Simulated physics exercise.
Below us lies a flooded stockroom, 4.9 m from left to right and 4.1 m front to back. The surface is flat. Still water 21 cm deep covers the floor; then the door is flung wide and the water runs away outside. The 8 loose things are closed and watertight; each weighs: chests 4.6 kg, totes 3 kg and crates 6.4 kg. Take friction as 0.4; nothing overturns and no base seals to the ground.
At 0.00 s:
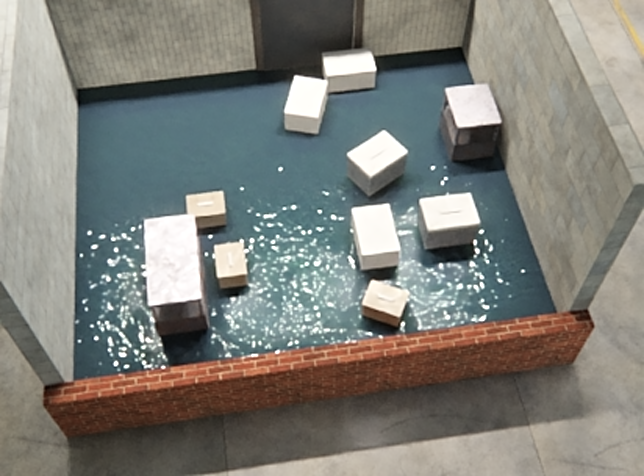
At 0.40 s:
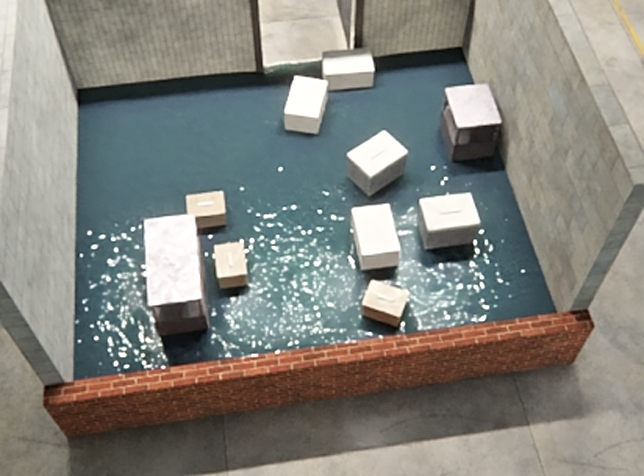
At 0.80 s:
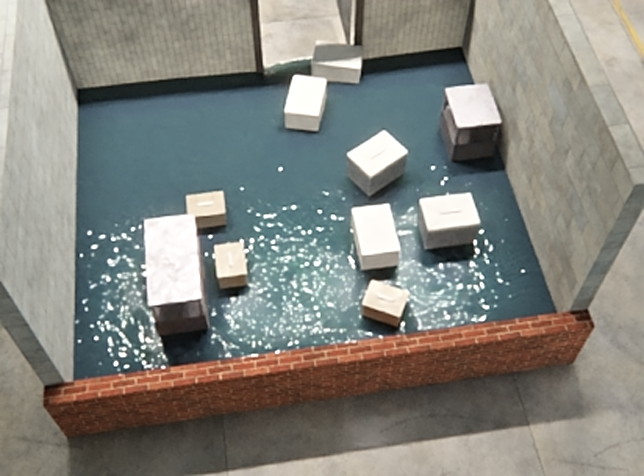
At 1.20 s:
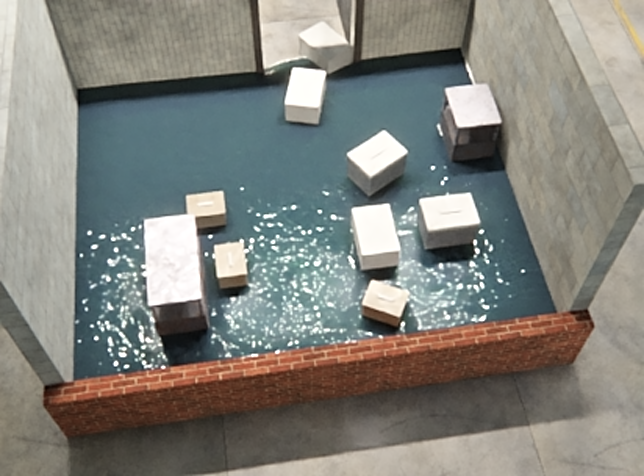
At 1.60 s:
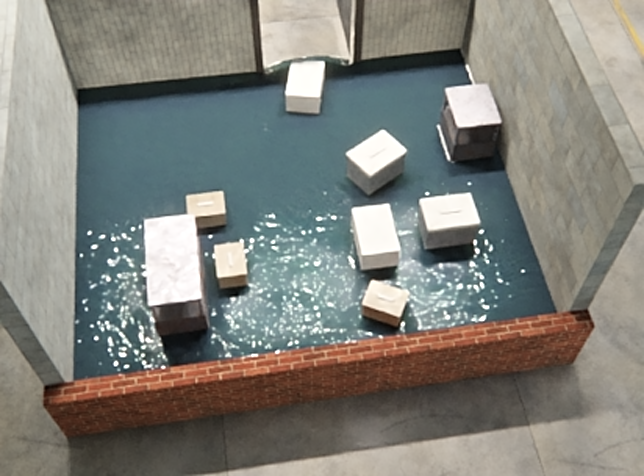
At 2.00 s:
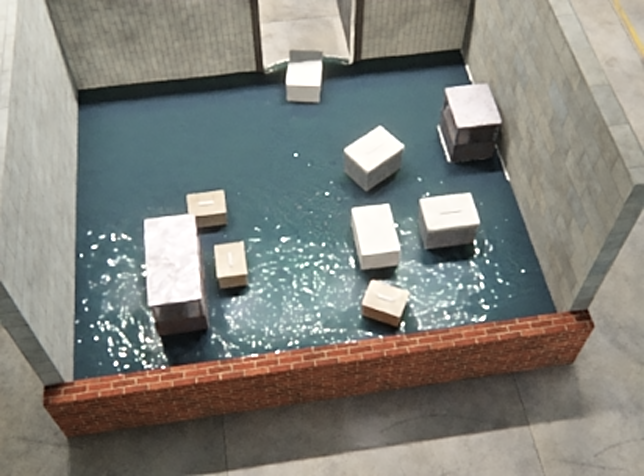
In a flooded stockroom, the dark door in the back wall opens and a white box drifts out through the gap and out of sight, then a white crate floats toward the opening while a chest behind it shifts slightly.
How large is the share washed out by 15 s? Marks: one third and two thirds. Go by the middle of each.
That comes to from one to two thirds.
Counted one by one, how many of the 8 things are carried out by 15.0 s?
3 of them.
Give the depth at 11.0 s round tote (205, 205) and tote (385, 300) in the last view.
About 15 and 14 cm.
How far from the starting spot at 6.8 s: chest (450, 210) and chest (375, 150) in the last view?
In that order: 40 cm, 100 cm.
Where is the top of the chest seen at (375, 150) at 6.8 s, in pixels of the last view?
Around (356, 90).
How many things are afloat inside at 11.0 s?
5 of them.
After 3.0 s 2 of 8 are out; 6 afloat.
After 6.8 s 2 of 8 are out; 6 afloat.
After 11.0 s 3 of 8 are out; 5 afloat.
After 15.0 s 3 of 8 are out; 5 afloat.
